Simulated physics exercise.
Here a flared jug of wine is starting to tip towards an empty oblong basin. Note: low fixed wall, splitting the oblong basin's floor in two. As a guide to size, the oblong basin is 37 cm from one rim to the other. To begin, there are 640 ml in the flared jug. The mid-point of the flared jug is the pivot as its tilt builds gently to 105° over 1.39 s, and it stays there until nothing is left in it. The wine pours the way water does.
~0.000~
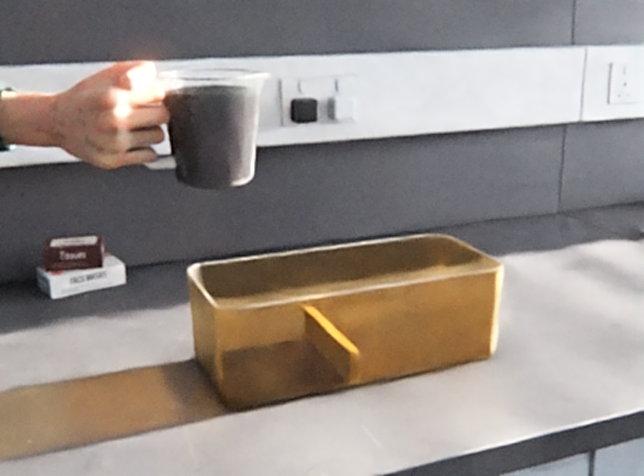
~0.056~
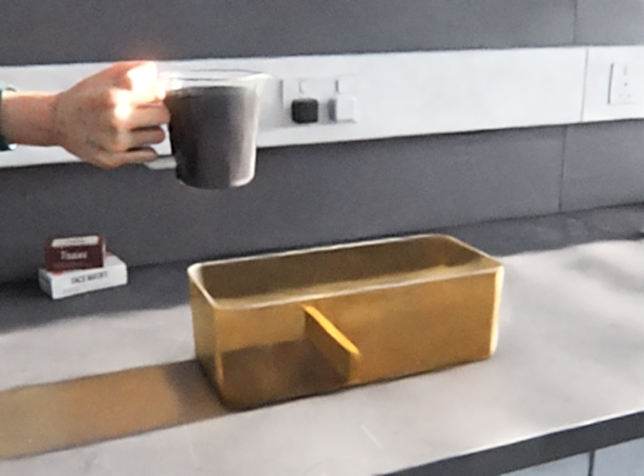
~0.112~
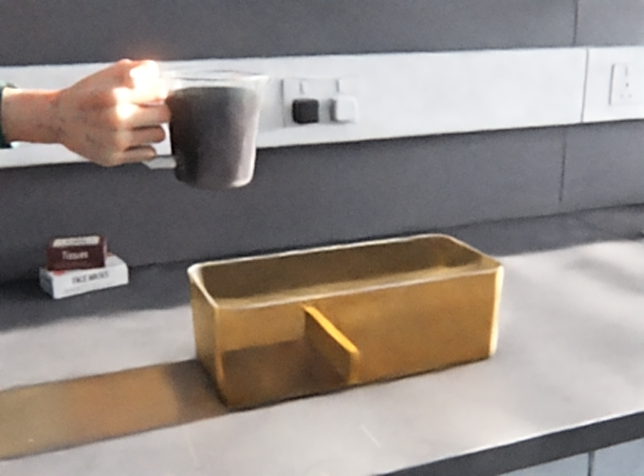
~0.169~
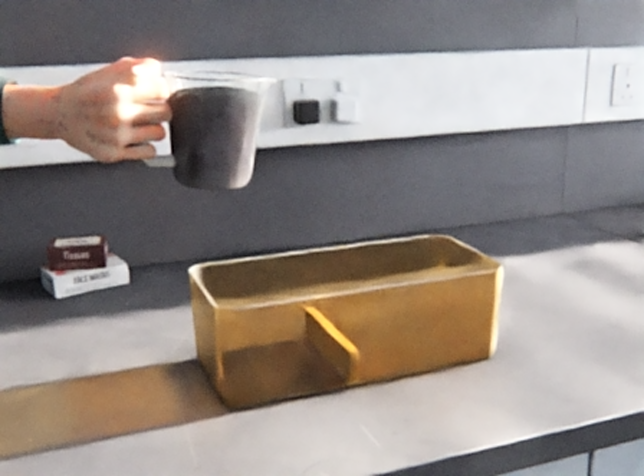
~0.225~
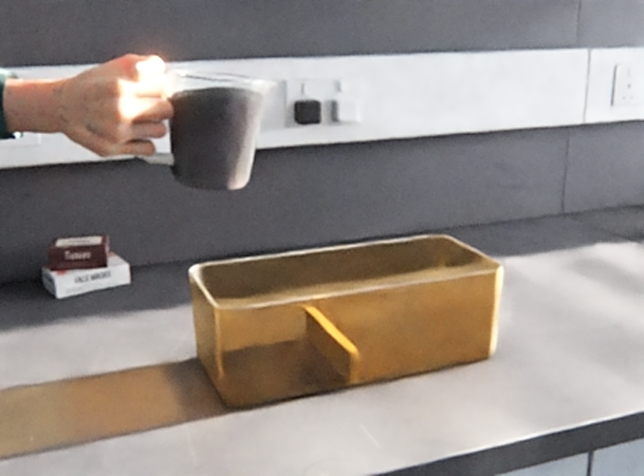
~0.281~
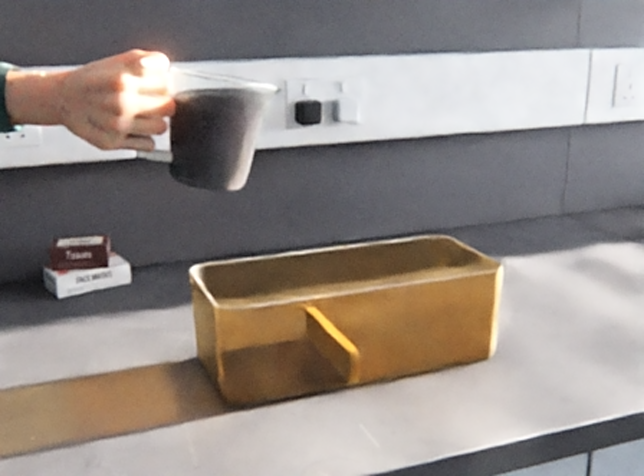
On a grey worktop against a dark wall, a hand at the left holds a clear jug of dark liquid above and behind a yellow oblong basin, keeping it nearly still and upright before gradually tilting it slightly to the right.
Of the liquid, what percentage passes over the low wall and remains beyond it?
The far part has about 74 per cent.
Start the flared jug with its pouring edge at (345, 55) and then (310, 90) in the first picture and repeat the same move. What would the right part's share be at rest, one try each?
Some 95 and 95 per cent, in that order.
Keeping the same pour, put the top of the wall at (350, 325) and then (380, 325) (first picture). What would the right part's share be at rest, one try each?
30 in a hundred, followed by 10 in a hundred.
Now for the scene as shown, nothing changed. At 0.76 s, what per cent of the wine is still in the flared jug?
About 78 percent.
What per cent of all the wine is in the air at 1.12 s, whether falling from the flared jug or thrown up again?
Roughly 22 per cent.
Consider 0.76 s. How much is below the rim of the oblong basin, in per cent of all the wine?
Some 5 per cent.
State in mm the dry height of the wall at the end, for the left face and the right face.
Left roughly 34 mm; right roughly 26 mm.
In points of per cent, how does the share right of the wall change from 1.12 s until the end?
The right part's share grows by around 22 per cent.
Then, 0.76 s in, the tilt is 61° and 77 per cent is still to pour, 1 is left of the wall and 5 right of it.
Then, 1.12 s in, the tilt is 95° and 22 per cent is still to pour, 4 is left of the wall and 52 right of it.
Then, 1.49 s in, the tilt is 105° and 1 per cent is still to pour, 24 is left of the wall and 73 right of it.
Then, 1.89 s in, the tilt is 105° and 0 per cent is still to pour, 25 is left of the wall and 74 right of it.
Finally, 25 per cent lies left of the wall, 74 right of it and 1 outside.
